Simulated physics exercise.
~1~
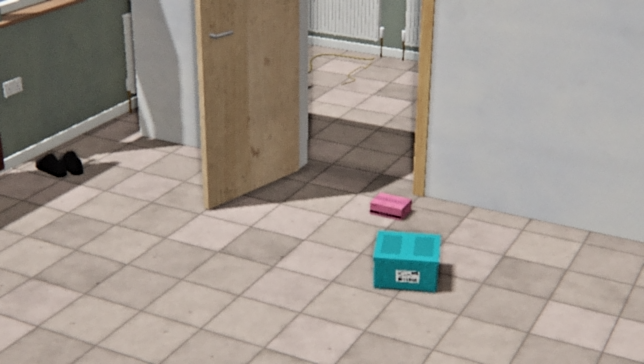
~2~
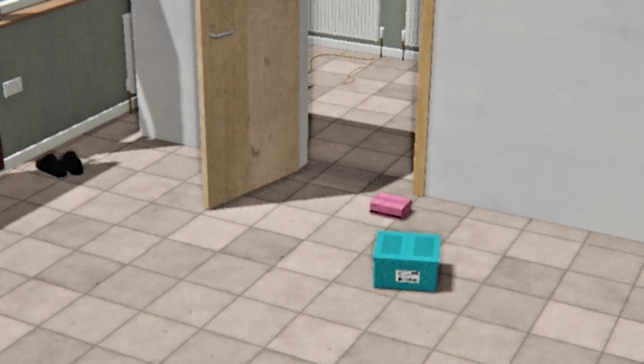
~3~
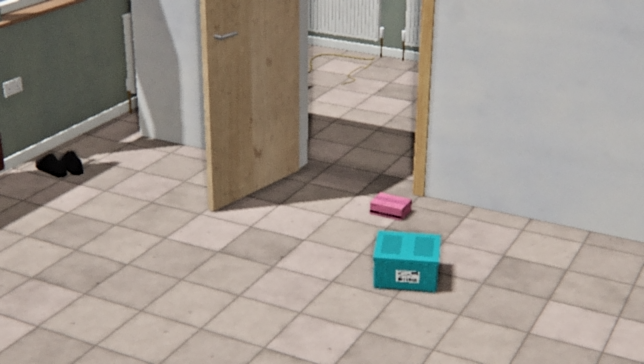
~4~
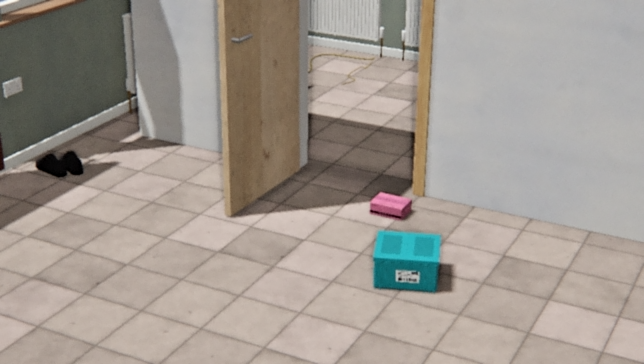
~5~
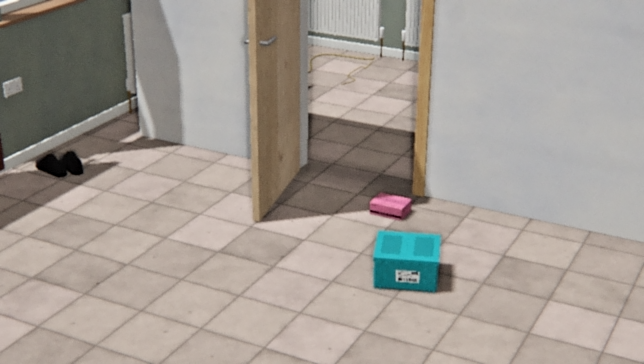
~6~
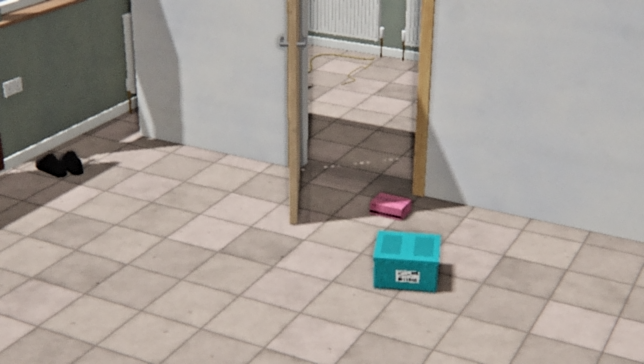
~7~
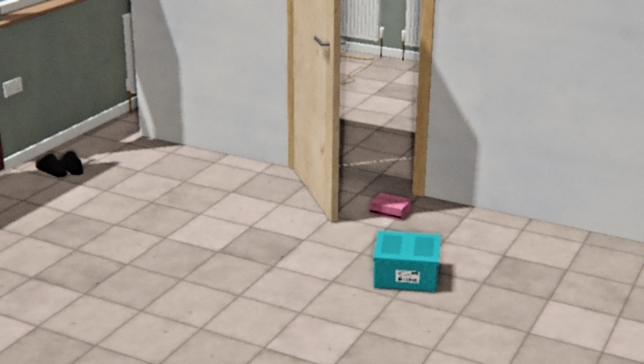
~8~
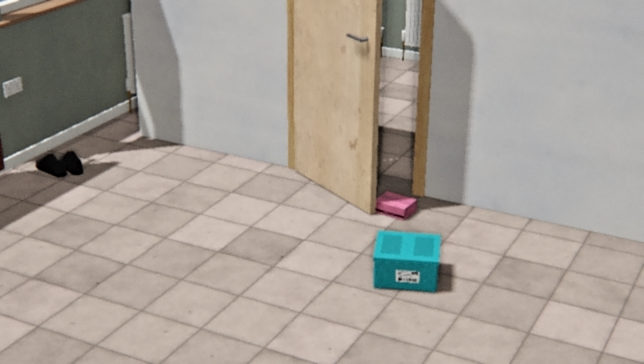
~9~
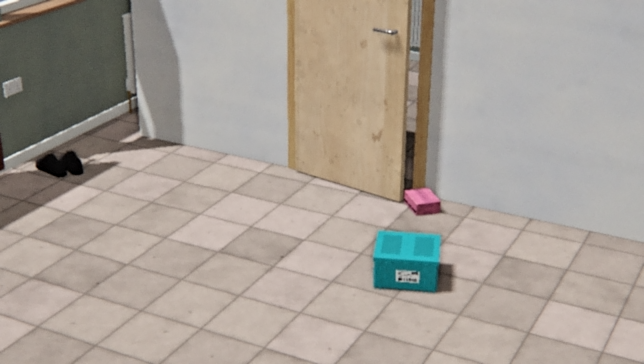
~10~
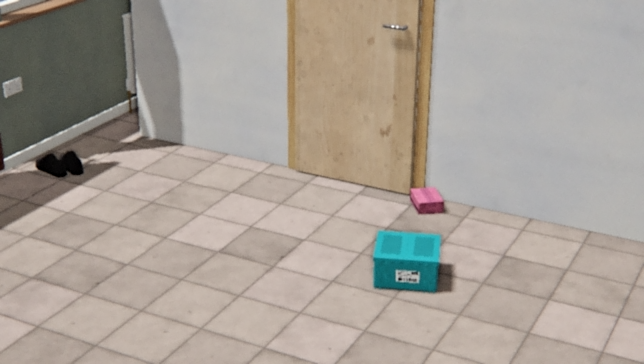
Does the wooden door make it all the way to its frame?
Yes, it does. The door brushes the pink box aside to the right and ends up shut in its frame.
A wooden door standing wide open swung slowly round to the right, nudged a small pink box on the tiled floor a little way along, and closed in its frame, while the turquoise tote in front stayed where it was.
